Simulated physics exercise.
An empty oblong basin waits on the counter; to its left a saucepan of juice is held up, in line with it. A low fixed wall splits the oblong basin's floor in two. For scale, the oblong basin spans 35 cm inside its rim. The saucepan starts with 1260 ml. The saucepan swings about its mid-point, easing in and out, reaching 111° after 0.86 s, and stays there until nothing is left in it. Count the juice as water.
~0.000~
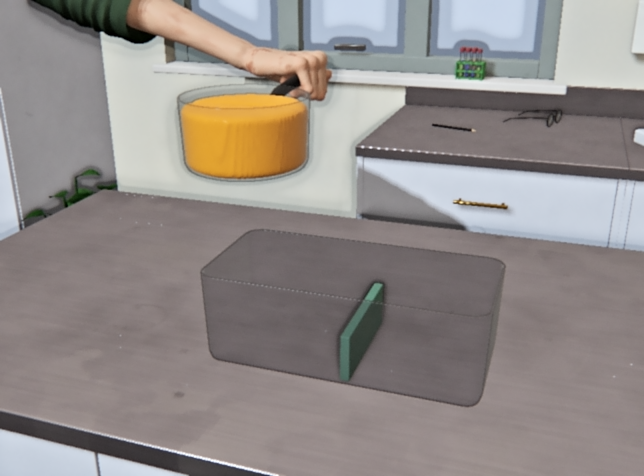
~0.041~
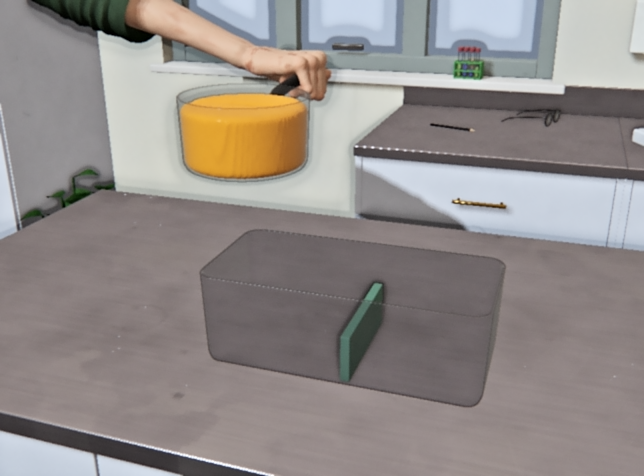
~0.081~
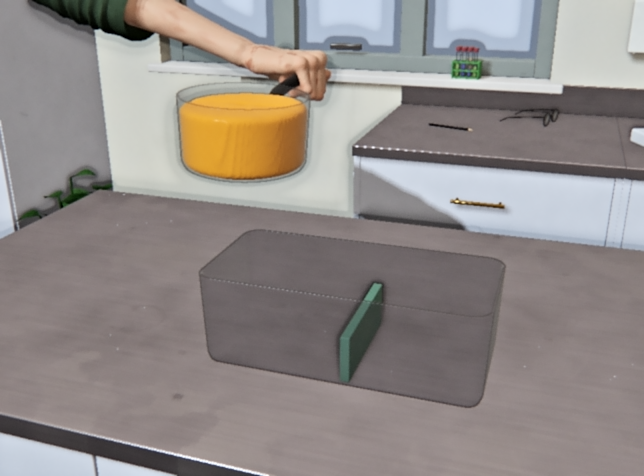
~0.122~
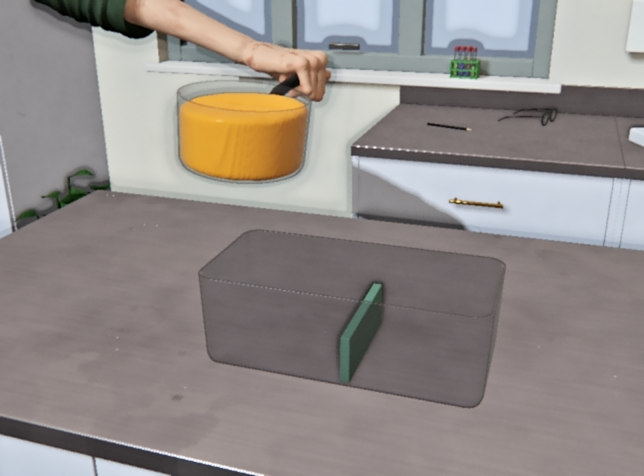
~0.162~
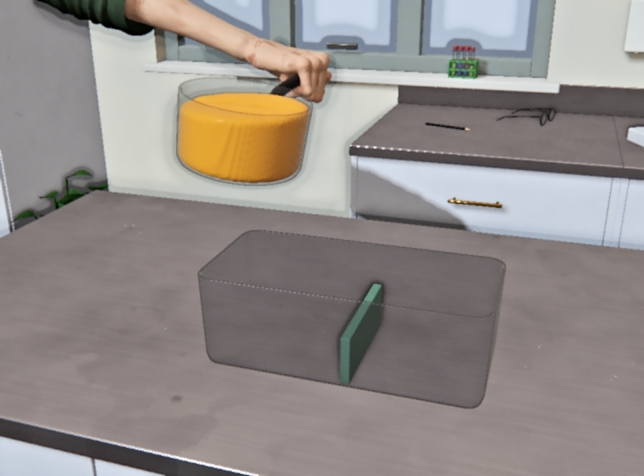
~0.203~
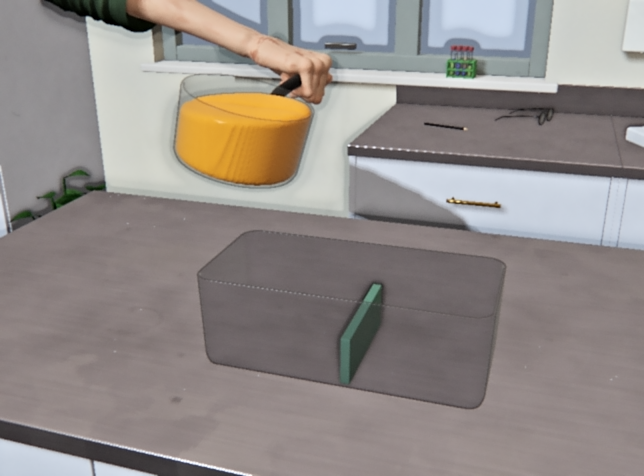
A saucepan of orange juice, held up by a hand, tilts slightly rightward above the counter.
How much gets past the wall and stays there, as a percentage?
About 42 per cent.
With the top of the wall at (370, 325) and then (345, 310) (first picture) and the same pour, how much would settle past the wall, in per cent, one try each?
In turn about 40 and 65 per cent.
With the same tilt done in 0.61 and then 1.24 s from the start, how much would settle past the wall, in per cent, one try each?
In turn about 30 and 55 per cent.
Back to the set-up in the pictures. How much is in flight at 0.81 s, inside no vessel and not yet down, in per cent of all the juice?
Some 10 per cent.
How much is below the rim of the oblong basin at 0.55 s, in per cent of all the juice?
Near 12 in a hundred.
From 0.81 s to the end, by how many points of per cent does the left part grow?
Near 14 in a hundred.
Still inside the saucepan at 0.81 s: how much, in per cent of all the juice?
Near 7 in a hundred.
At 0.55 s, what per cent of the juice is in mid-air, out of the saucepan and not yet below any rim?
Near 38 in a hundred.
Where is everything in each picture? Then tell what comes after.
In the first frame, tilt 0°; pouring edge (305, 101); surface from (191, 103) to (305, 110); the oblong basin's rim runs from (226, 251) to (499, 289); the wall's top is at (363, 310).
In the second frame, tilt 1°; pouring edge (305, 102); surface from (191, 102) to (305, 110).
In the third frame, tilt 2°; pouring edge (305, 104); surface from (190, 101) to (305, 110).
In the fourth frame, tilt 5°; pouring edge (307, 107); surface from (190, 100) to (306, 111).
In the fifth frame, tilt 9°; pouring edge (308, 112); surface from (190, 101) to (307, 112).
In the sixth frame, tilt 15°; pouring edge (309, 119); surface from (190, 101) to (310, 114).
By 0.55 s the tilt is 79° and 49 per cent is still to pour, 3 is left of the wall and 9 right of it.
By 0.81 s the tilt is 110° and 7 per cent is still to pour, 41 is left of the wall and 42 right of it.
By 1.07 s the tilt is 111° and 0 per cent is still to pour, 55 is left of the wall and 42 right of it.
By 1.36 s the tilt is 111° and 0 per cent is still to pour, 56 is left of the wall and 42 right of it.
At rest 56 per cent lies left of the wall, 42 right of it and 2 outside.
